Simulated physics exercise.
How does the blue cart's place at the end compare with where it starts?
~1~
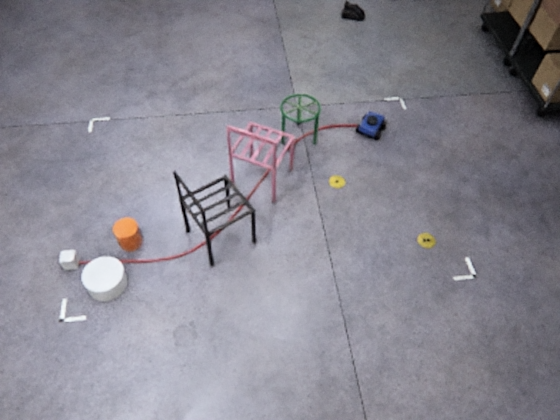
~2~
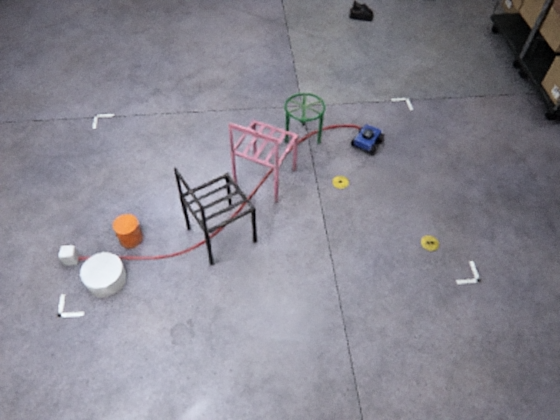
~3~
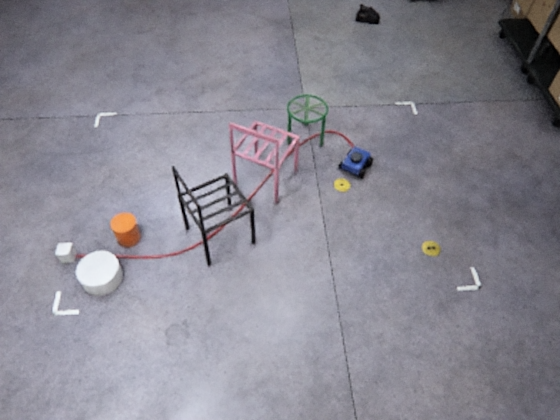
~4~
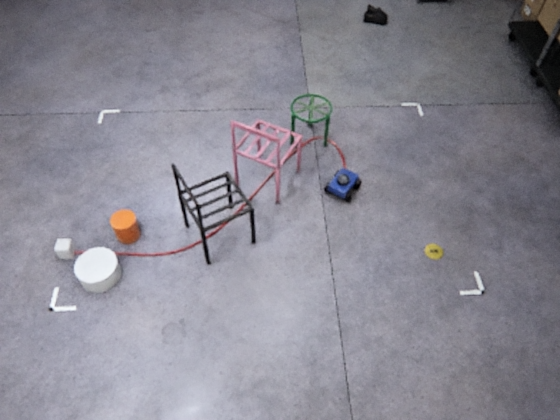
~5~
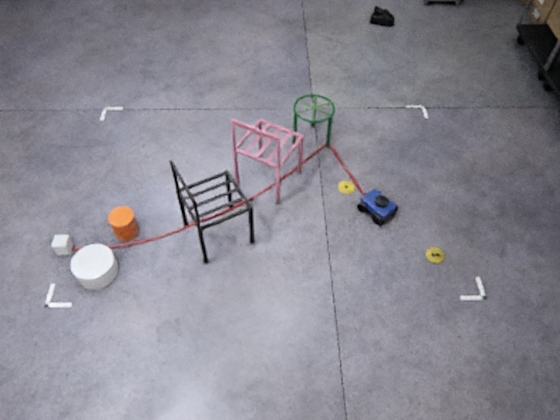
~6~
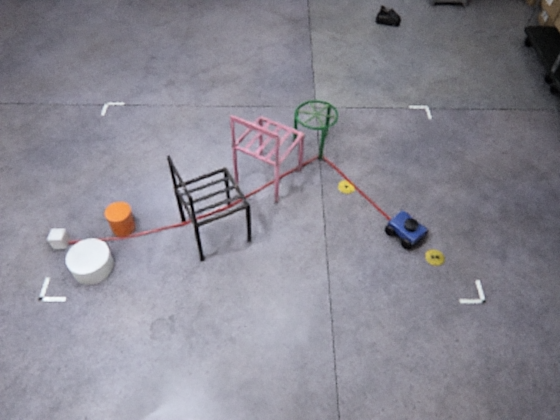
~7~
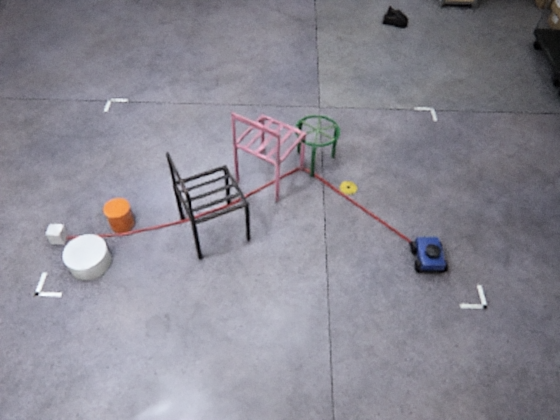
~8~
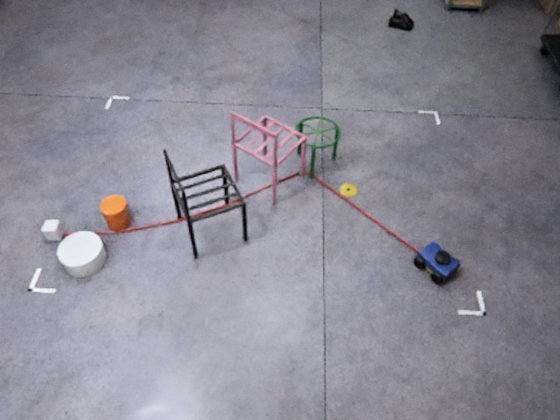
It starts at the upper right, just right of the green stool. It ends farther down and to the right, near the lower right corner mark on the floor.
